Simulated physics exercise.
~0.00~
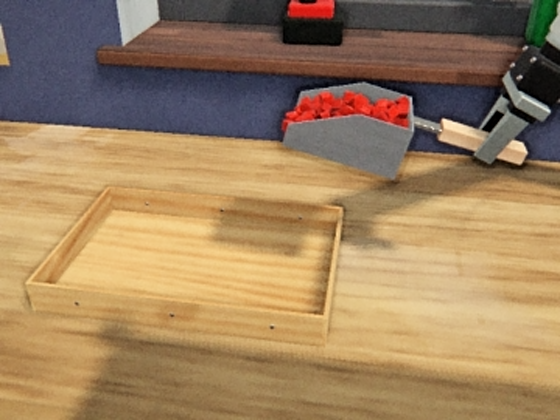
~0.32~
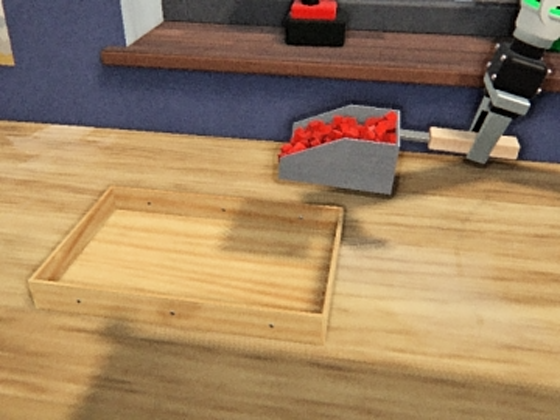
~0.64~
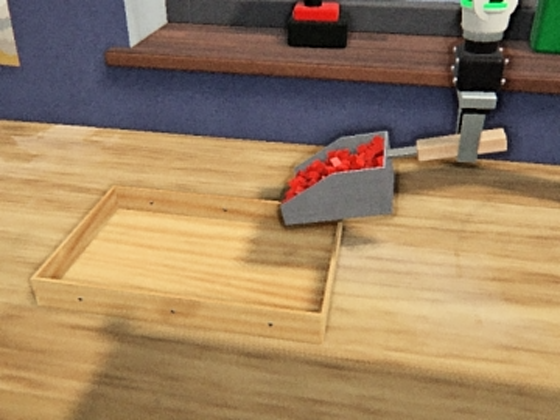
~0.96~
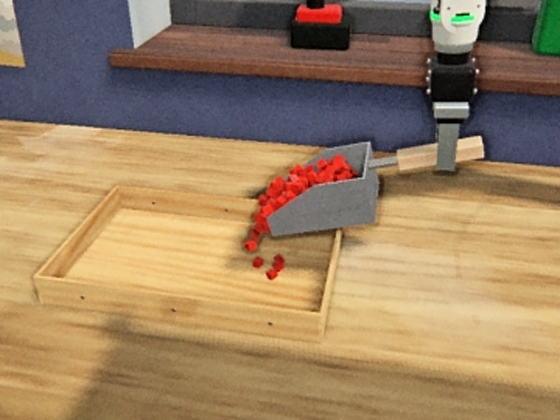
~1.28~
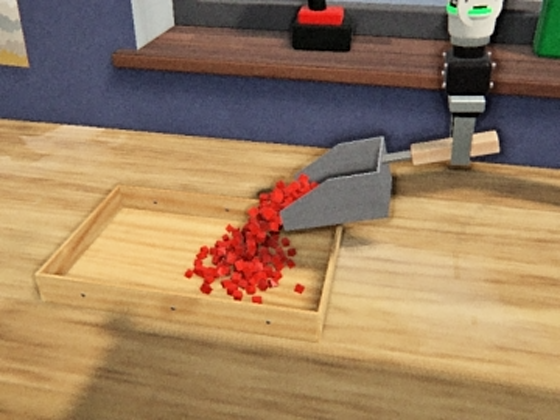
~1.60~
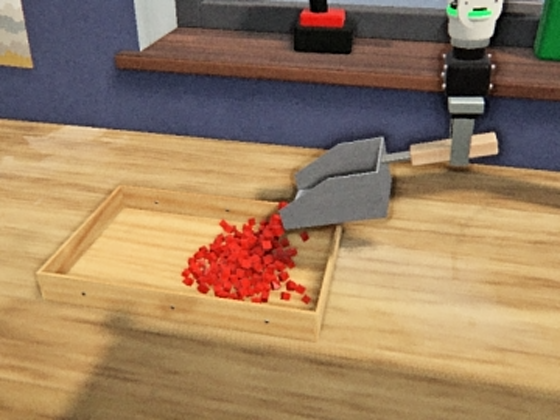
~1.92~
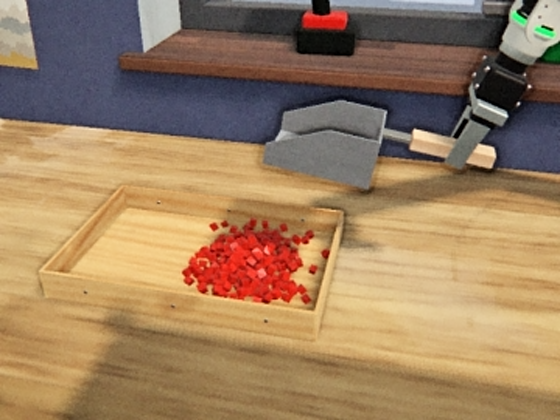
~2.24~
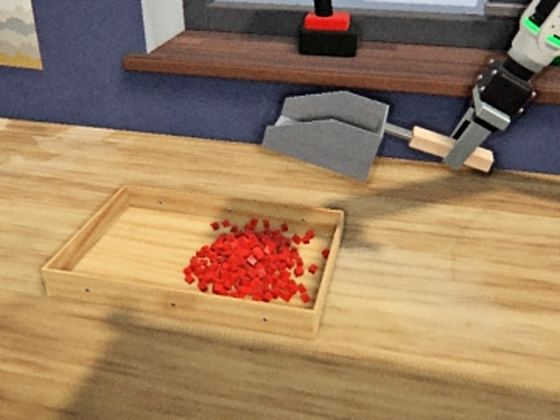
On a wooden worktop, a robot arm lowers and tips a grey scoop, spilling red diced pieces into a shallow tray, then lifts it away empty.
